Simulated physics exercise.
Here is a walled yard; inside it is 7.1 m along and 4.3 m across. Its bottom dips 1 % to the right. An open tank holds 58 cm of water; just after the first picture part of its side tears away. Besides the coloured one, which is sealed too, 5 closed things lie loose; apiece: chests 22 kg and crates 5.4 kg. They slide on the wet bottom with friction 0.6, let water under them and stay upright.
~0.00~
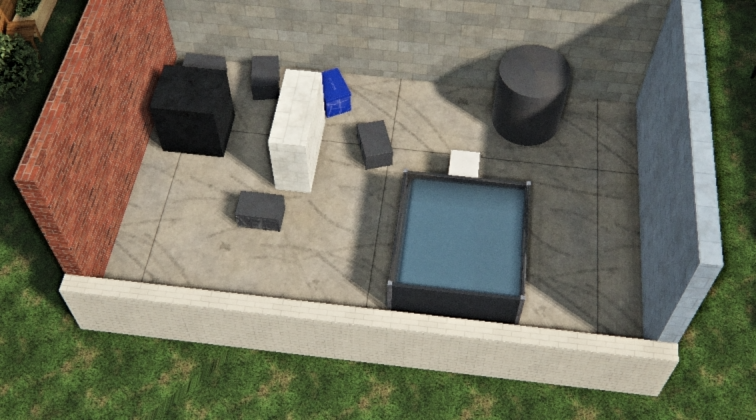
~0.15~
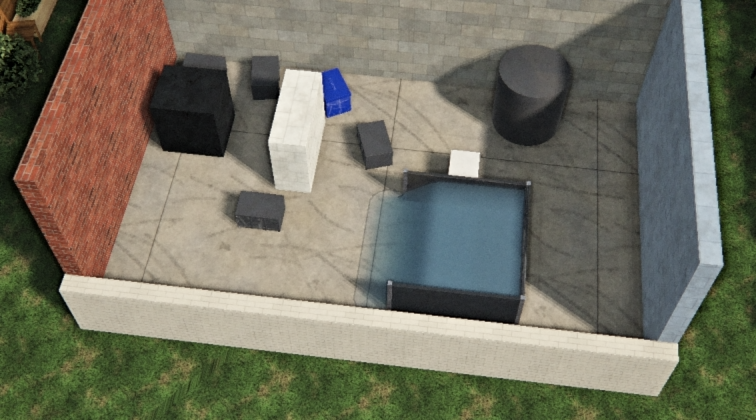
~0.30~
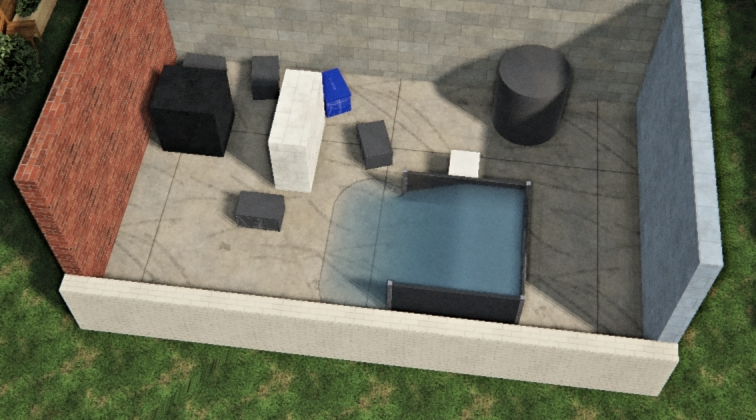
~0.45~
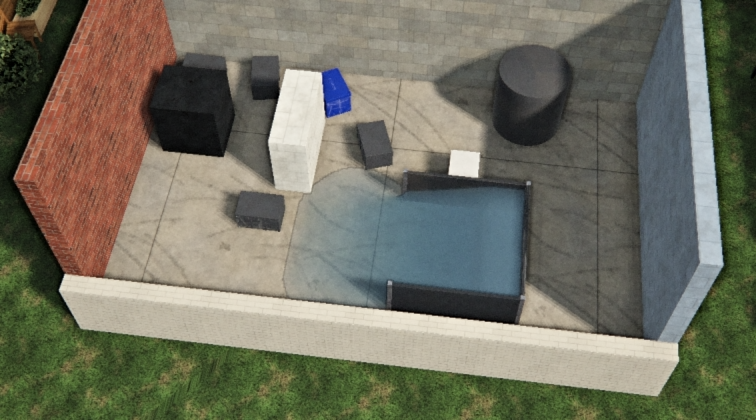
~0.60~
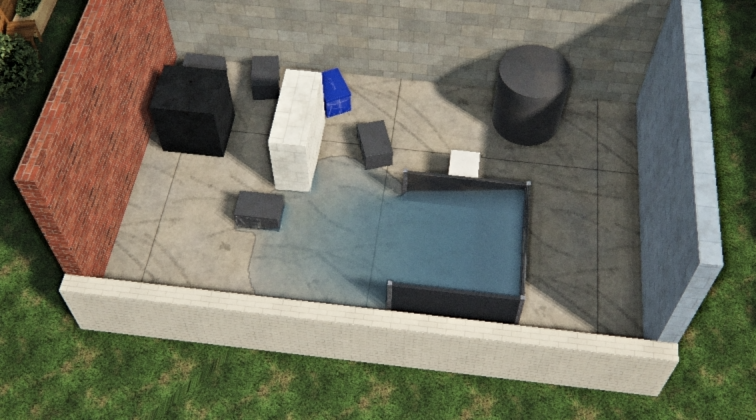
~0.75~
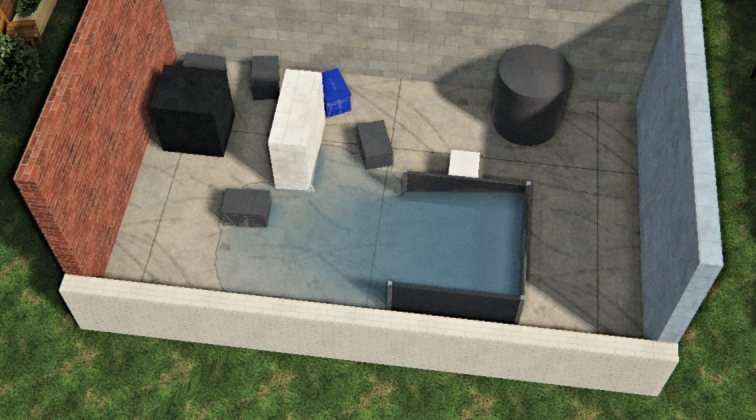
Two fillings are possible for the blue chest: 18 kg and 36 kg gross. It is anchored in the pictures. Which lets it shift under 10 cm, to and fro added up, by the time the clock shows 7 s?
I expect that only the larger load is enough.
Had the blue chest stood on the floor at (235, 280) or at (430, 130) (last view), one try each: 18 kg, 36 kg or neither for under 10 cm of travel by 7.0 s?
In that order: Neither holds; only the larger holds.
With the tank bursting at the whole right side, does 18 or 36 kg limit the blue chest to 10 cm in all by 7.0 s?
Then the smaller load will do.
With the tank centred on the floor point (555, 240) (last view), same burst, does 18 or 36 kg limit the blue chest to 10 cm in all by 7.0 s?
In that case only the larger load is enough.
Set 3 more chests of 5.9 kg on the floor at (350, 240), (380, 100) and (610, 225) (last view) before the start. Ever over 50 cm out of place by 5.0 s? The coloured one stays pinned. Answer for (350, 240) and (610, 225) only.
In that order: Over, less.
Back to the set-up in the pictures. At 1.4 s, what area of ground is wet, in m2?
About 13 m2.
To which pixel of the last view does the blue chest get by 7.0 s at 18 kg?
Near (445, 106).
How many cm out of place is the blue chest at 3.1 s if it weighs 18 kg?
About 30 cm.
After 1.4 s the blue chest would be 0 cm from its start with 18 kg and 0 cm from its start with 36 kg; 3 cm of water round it then.
After 3.1 s the blue chest would be 28 cm from its start with 18 kg and 0 cm from its start with 36 kg; 3 cm of water round it then.
After 4.9 s the blue chest would be 28 cm from its start with 18 kg and 0 cm from its start with 36 kg; 5 cm of water round it then.
After 7.0 s the blue chest would be 171 cm from its start with 18 kg and 0 cm from its start with 36 kg; 8 cm of water round it then.
